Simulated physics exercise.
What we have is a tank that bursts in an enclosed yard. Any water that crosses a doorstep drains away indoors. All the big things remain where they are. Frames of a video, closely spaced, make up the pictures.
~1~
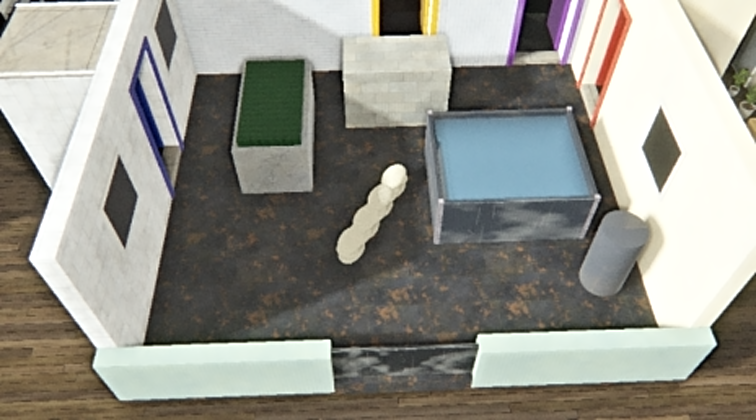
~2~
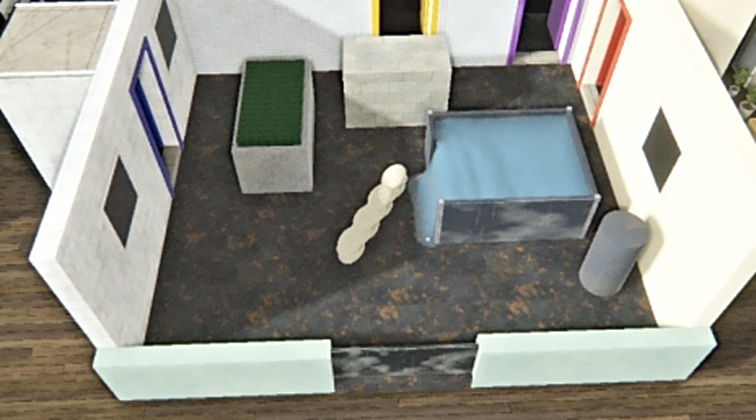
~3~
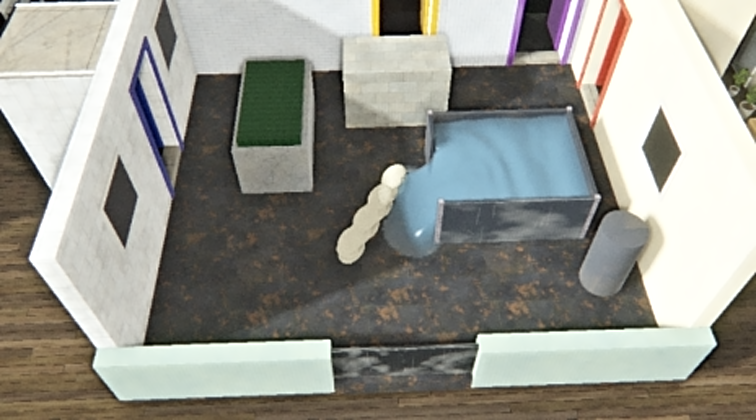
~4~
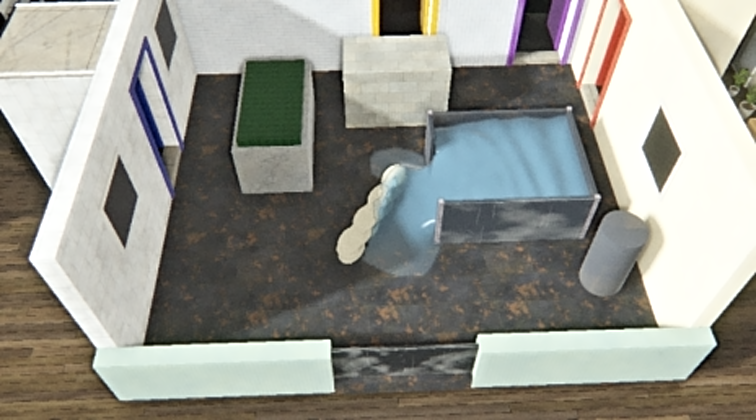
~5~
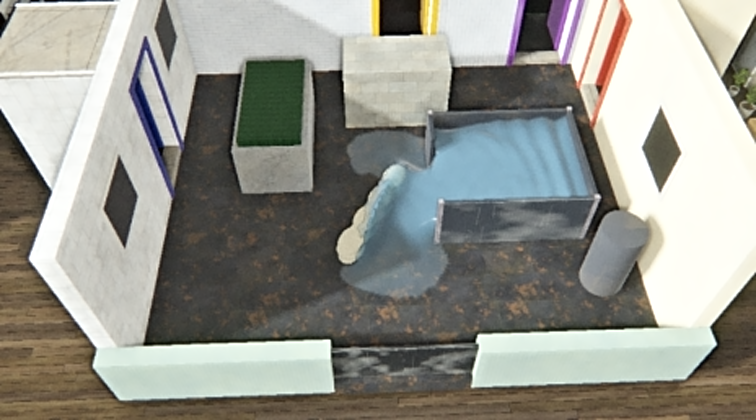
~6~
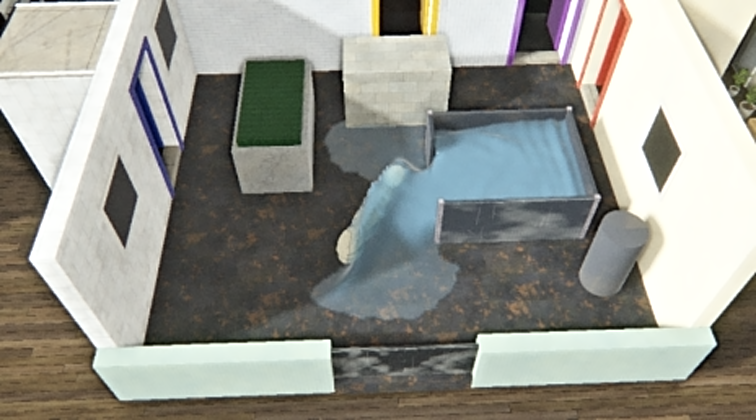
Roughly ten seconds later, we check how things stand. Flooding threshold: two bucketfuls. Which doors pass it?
In order: Yellow door: Little enough water, red door: Little enough water, purple door: Little enough water, blue door: Little enough water.
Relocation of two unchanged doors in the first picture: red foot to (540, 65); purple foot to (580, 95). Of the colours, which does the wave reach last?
I say the red-painted one.
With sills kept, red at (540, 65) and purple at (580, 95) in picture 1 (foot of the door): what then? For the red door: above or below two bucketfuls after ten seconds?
Observation - red door ends up lower.
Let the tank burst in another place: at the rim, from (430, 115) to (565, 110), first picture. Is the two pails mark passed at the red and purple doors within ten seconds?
Looks like the red tops the limit but the purple tops the limit.
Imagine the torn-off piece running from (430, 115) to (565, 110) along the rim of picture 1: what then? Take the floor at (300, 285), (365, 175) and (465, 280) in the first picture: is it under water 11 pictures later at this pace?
Spot one ends up deluged, spot two deluged, spot three untouched by the spill.
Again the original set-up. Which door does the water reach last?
My answer: The one in purple.
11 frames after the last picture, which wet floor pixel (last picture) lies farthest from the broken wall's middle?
Farthest reach: About (139, 374).
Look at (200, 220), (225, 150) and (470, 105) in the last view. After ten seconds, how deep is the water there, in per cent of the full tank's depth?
8, 14 and 4 per cent, roughly.
A moment on, water covers 35 % of the floor; the yellow door not reached, the red door not reached, the purple door not reached, the blue door not reached.
Next, water covers 55 % of the floor; the yellow door not reached, the red door not reached, the purple door not reached, the blue door not reached.
Then, water covers 70 % of the floor; the yellow door wet at the sill, nothing in, the red door not reached, the purple door not reached, the blue door wet at the sill, nothing in.
Later, water covers 95 % of the floor; the yellow door wet at the sill, nothing in, the red door wet at the sill, nothing in, the purple door wet at the sill, nothing in, the blue door wet at the sill, nothing in.
In the end, water covers 95 % of the floor; the yellow door wet at the sill, nothing in, the red door wet at the sill, nothing in, the purple door wet at the sill, nothing in, the blue door wet at the sill, nothing in.
